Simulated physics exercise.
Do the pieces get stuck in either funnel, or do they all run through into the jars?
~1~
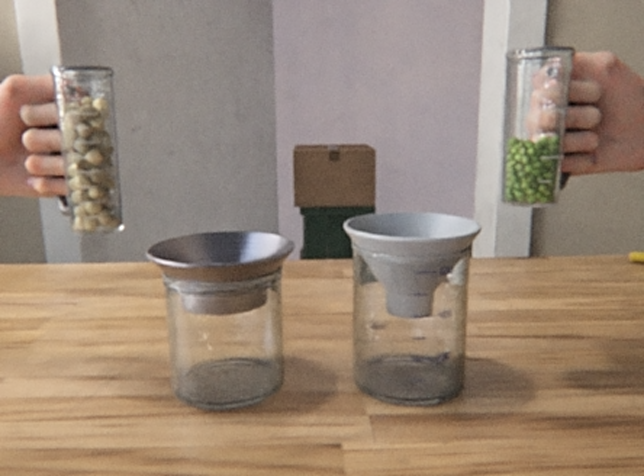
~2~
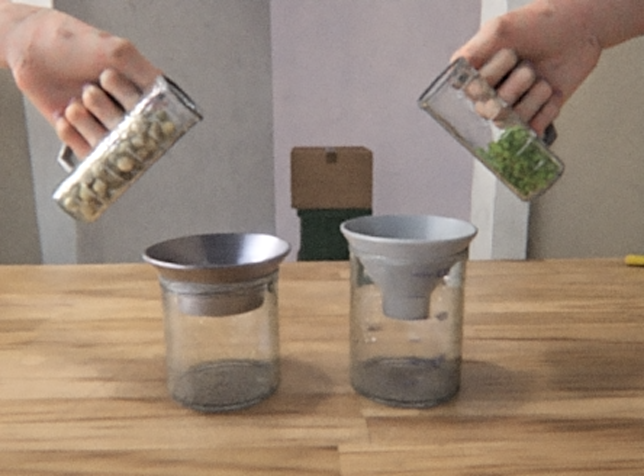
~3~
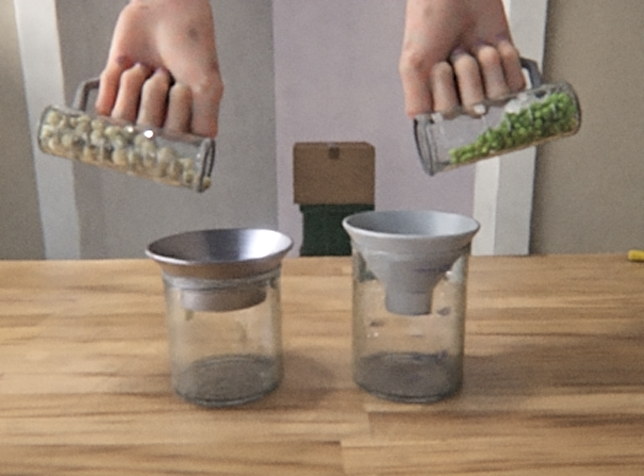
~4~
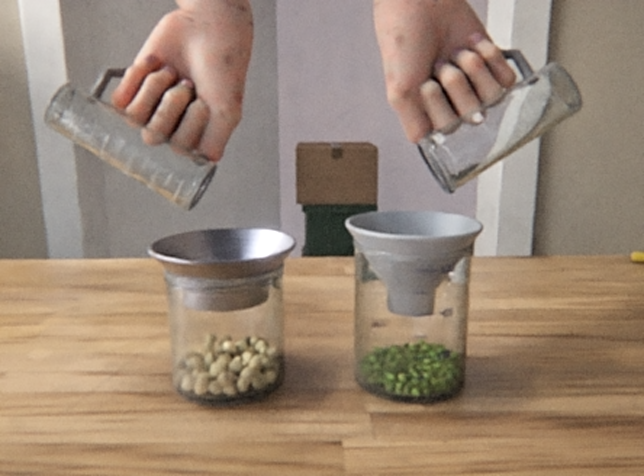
They all run through. The beige pieces pass the left funnel and the green pieces pass the right one, and both loads end up down in their jars.
